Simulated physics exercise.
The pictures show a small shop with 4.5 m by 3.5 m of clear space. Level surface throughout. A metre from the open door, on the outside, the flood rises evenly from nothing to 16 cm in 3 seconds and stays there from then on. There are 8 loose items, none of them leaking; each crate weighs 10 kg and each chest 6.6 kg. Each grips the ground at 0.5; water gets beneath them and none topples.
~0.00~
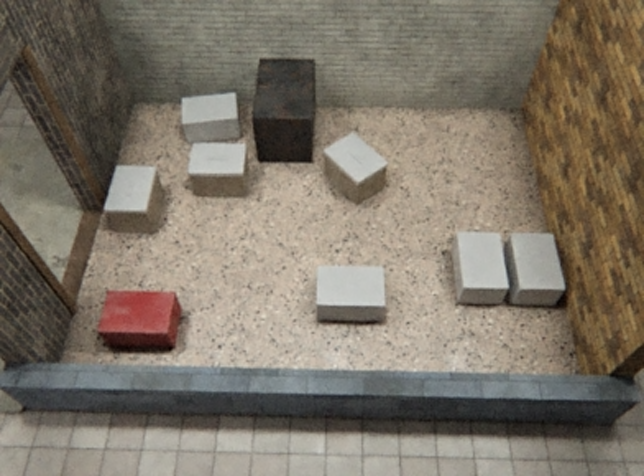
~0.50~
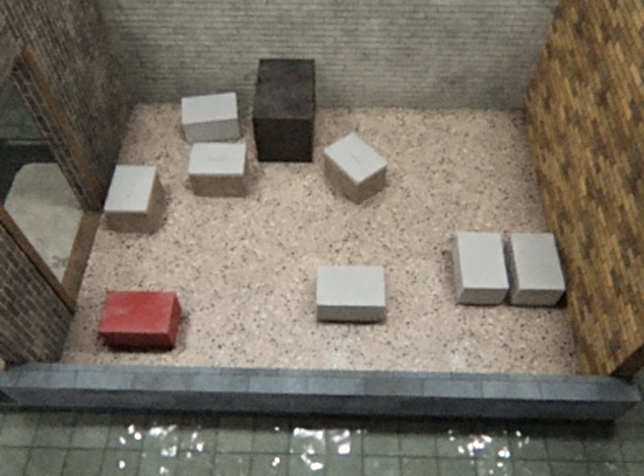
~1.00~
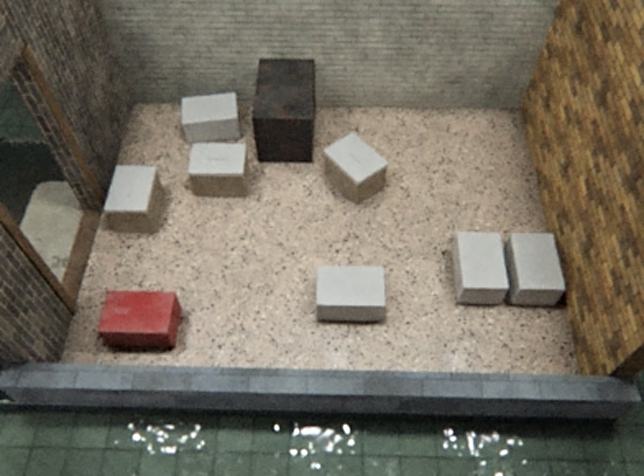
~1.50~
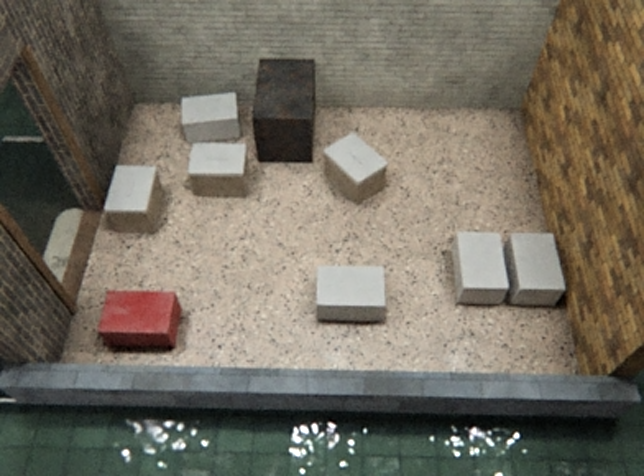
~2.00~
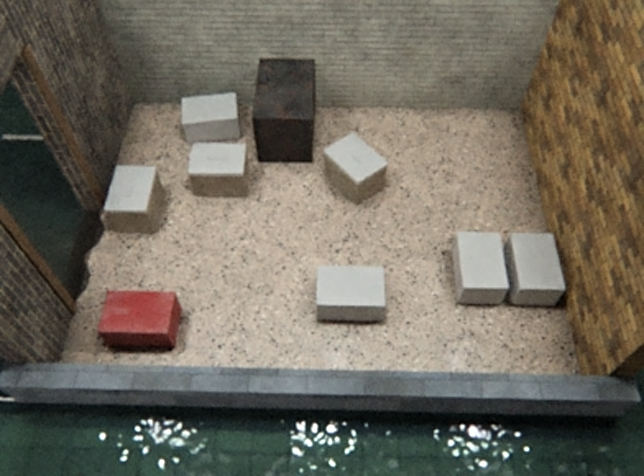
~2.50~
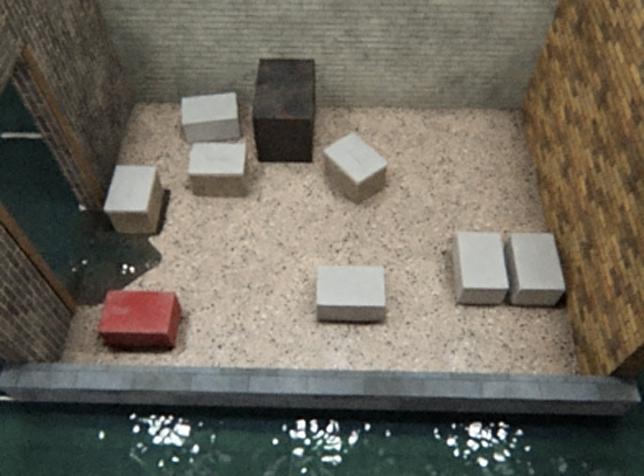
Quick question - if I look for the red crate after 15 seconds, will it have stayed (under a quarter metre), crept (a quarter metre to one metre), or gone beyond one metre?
It shifts a modest distance.
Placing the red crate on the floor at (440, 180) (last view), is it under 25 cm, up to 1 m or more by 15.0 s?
Answer: It inches along.
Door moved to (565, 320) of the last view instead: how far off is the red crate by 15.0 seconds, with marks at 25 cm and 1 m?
The red crate covers a long distance.
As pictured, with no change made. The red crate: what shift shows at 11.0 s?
Close to 30 cm.
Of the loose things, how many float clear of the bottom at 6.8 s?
Just then, the number is 1.
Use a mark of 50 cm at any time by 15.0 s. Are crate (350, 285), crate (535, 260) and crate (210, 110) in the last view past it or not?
Order as asked: Beyond, beyond, below.
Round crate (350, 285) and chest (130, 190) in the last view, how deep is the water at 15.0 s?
8 and 4 cm.
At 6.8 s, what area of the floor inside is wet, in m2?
My estimate is roughly 13 m2.
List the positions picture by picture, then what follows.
The red crate at (137, 311), on the bottom; 0.0 m2 under water; 0 of 8 have shifted, in the first picture.
The red crate at (137, 311) rests on the ground; water covers 0.0 m2; 0 of 8 have shifted, in the second picture.
The red crate at (137, 311) rests on the ground; 0.0 m2 under water; 0 of 8 have shifted, in the third picture.
The red crate at (137, 311), on the bottom; 0.0 m2 under water; 0 of 8 have shifted, in the fourth picture.
The red crate at (137, 311) rests on the ground; water covers 0.0 m2; 0 of 8 have shifted, in the fifth picture.
The red crate at (137, 311) rests on the ground; water covers 0.4 m2; 0 of 8 have shifted, in the sixth picture.
After 3.5 s the red crate is near (137, 311), 0.0 m from its start, aground; 0 afloat.
After 6.8 s the red crate is near (135, 339), 0.3 m from its start, aground; 1 afloat.
After 11.0 s the red crate is near (128, 347), 0.3 m from its start, aground; 5 afloat.
After 15.0 s the red crate is near (87, 338), 0.4 m from its start, afloat; 7 afloat.
